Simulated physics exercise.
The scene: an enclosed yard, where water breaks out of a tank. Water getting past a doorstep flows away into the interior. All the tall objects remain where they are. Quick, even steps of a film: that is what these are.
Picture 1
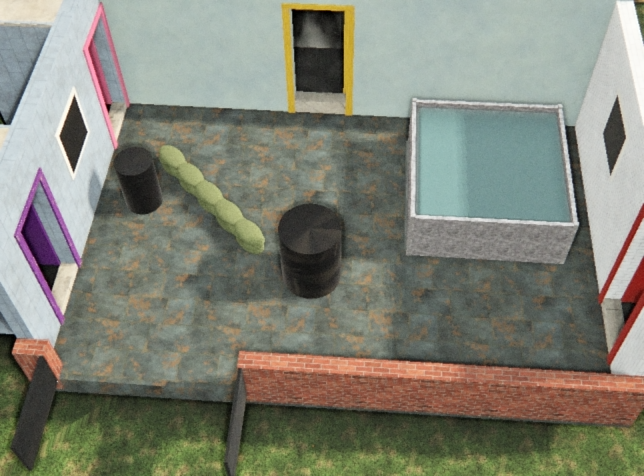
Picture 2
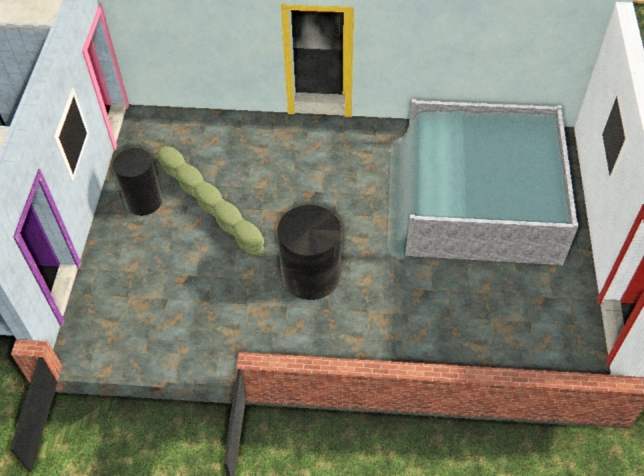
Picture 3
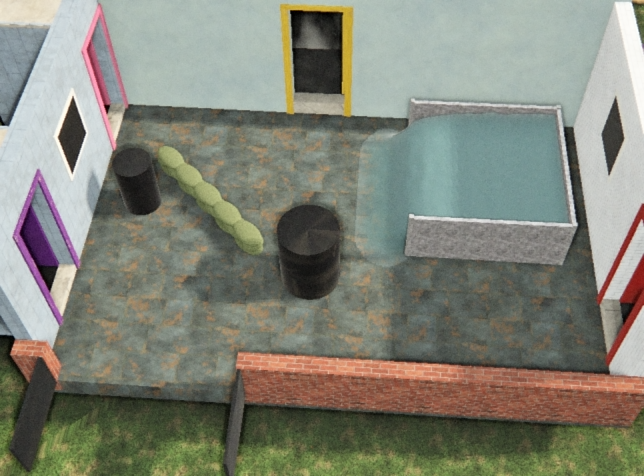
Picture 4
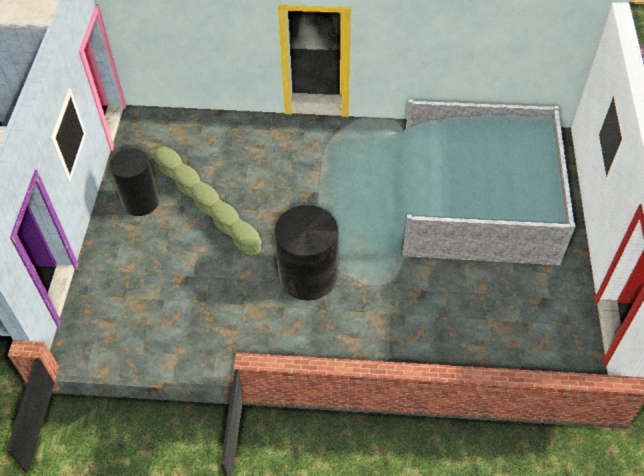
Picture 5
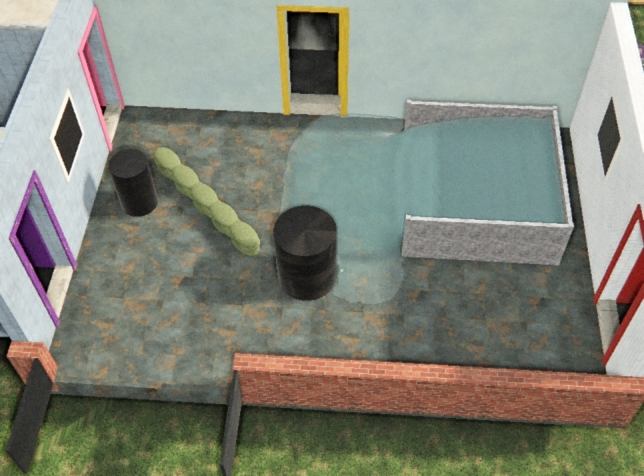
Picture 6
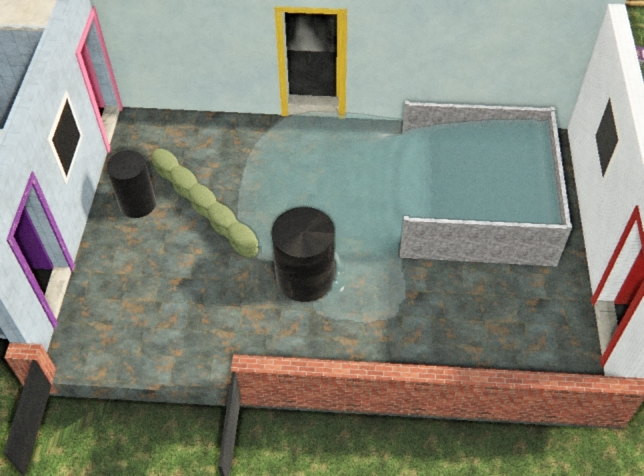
Water pours from the left side of an open tank and spreads left across the yard.
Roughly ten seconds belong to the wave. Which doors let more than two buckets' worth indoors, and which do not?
The purple door does not; the yellow door does not; the red door does not; the pink door lets more through.
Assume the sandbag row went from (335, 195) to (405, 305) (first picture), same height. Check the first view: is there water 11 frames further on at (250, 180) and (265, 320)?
So the first spot would be waterlogged, and the other one left unsoaked.
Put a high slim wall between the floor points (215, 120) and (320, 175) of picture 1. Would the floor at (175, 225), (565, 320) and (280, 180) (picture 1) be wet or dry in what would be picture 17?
Results in order: Swamped / bone-dry / swamped.
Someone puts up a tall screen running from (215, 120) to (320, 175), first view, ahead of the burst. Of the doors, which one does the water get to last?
The red-painted one.
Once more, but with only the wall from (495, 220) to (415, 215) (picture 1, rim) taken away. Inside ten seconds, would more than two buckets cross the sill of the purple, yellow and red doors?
The purple one exceeds the limit, the yellow one remains below, and the red one exceeds the limit.
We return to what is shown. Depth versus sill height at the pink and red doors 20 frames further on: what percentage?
About 350 %, then 0 %.
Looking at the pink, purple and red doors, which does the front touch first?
If you ask me, it's the pink one.
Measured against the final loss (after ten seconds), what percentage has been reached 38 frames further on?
Roughly 80 %.
A moment on, water covers 40 % of the floor; the purple door not reached, the yellow door wet at the sill, nothing in, the red door not reached, the pink door wet at the sill, nothing in.
Next, water covers 55 % of the floor; the purple door not reached, the yellow door wet at the sill, nothing in, the red door not reached, the pink door far over two buckets in.
Then, water covers 70 % of the floor; the purple door wet at the sill, nothing in, the yellow door wet at the sill, nothing in, the red door not reached, the pink door far over two buckets in.
Later, water covers 90 % of the floor; the purple door wet at the sill, nothing in, the yellow door wet at the sill, nothing in, the red door wet at the sill, nothing in, the pink door far over two buckets in.
In the end, water covers 95 % of the floor; the purple door wet at the sill, nothing in, the yellow door wet at the sill, nothing in, the red door wet at the sill, nothing in, the pink door far over two buckets in.
